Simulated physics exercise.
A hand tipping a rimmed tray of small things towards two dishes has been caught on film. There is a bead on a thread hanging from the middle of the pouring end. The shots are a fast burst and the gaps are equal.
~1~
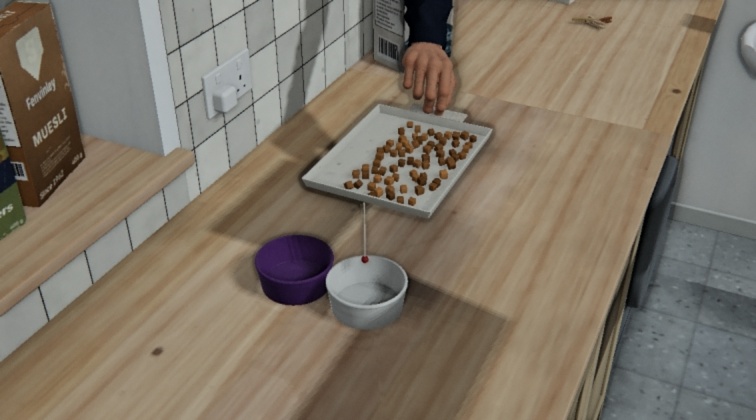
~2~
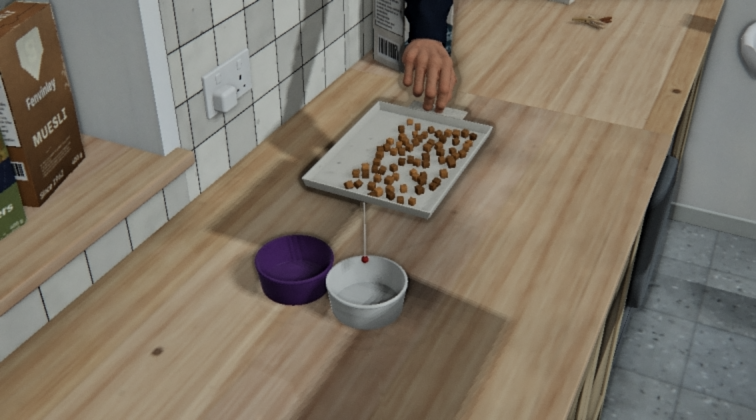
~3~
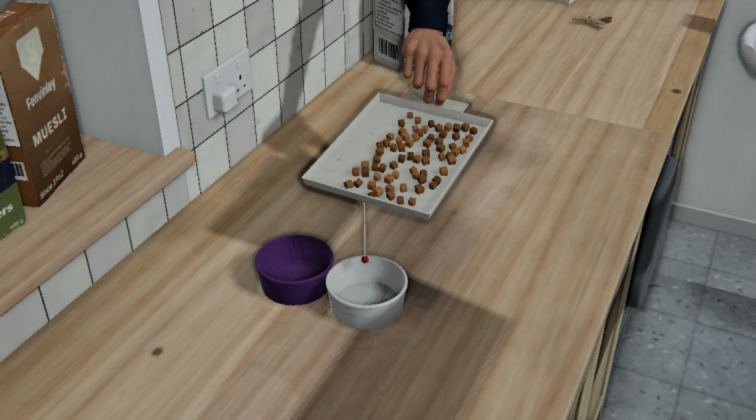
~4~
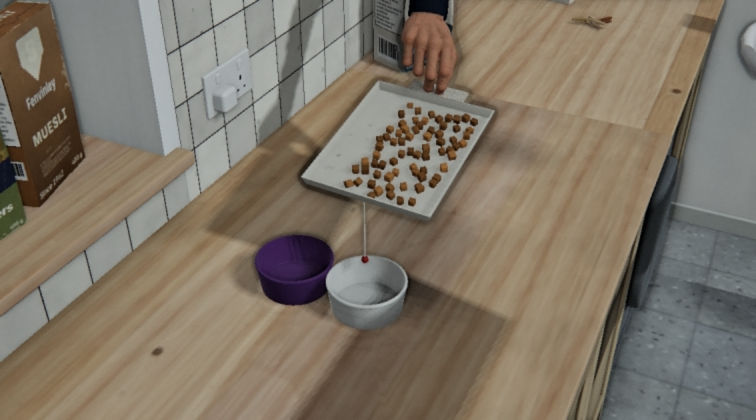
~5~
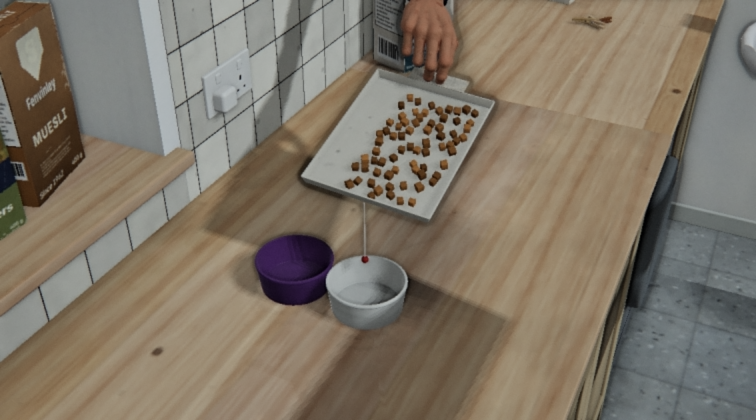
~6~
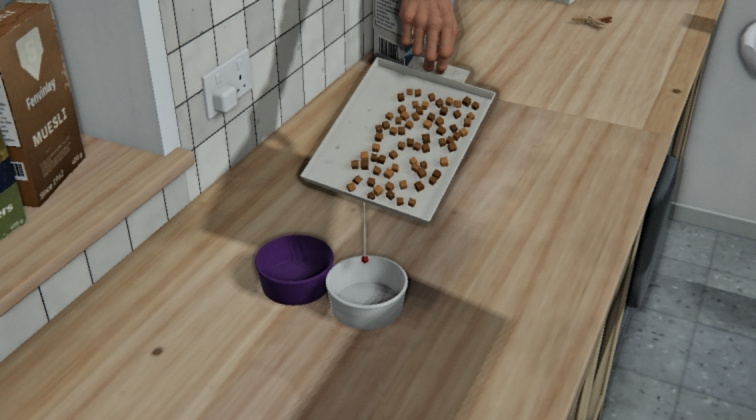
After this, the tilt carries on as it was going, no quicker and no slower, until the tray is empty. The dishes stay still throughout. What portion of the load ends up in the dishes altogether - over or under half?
I expect most of the load to be wasted.
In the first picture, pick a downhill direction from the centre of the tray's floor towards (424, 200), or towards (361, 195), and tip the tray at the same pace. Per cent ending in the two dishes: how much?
10 % and 70 %, roughly.
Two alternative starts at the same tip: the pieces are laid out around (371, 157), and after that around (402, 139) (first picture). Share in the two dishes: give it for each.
That would be 50 per cent, and then 40 per cent.
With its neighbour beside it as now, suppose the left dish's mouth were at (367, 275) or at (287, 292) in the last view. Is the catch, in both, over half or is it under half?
First most of it, then below a half.
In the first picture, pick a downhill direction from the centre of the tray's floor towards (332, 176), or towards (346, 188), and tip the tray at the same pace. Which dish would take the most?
In turn: The left dish; the dish on the left.
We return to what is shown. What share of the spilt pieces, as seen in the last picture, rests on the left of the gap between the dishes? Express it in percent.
Near 10 in a hundred.
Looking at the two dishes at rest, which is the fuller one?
It's the one placed right that wins here.
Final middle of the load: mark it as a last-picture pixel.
The centre comes to rest near (408, 326).
Shortly afterwards, tray tipped steeply; all but a few on the tray; a little in the air.
Next, tray tipped right over; near half on the tray; only a few in the right dish; near a third outside both; a little in the air.
Some moments later, tray tipped past a quarter turn; near a quarter in the right dish; the bulk outside both.
In the end, tray tipped past a quarter turn; near a quarter in the right dish; none at all in the left dish; the bulk outside both.
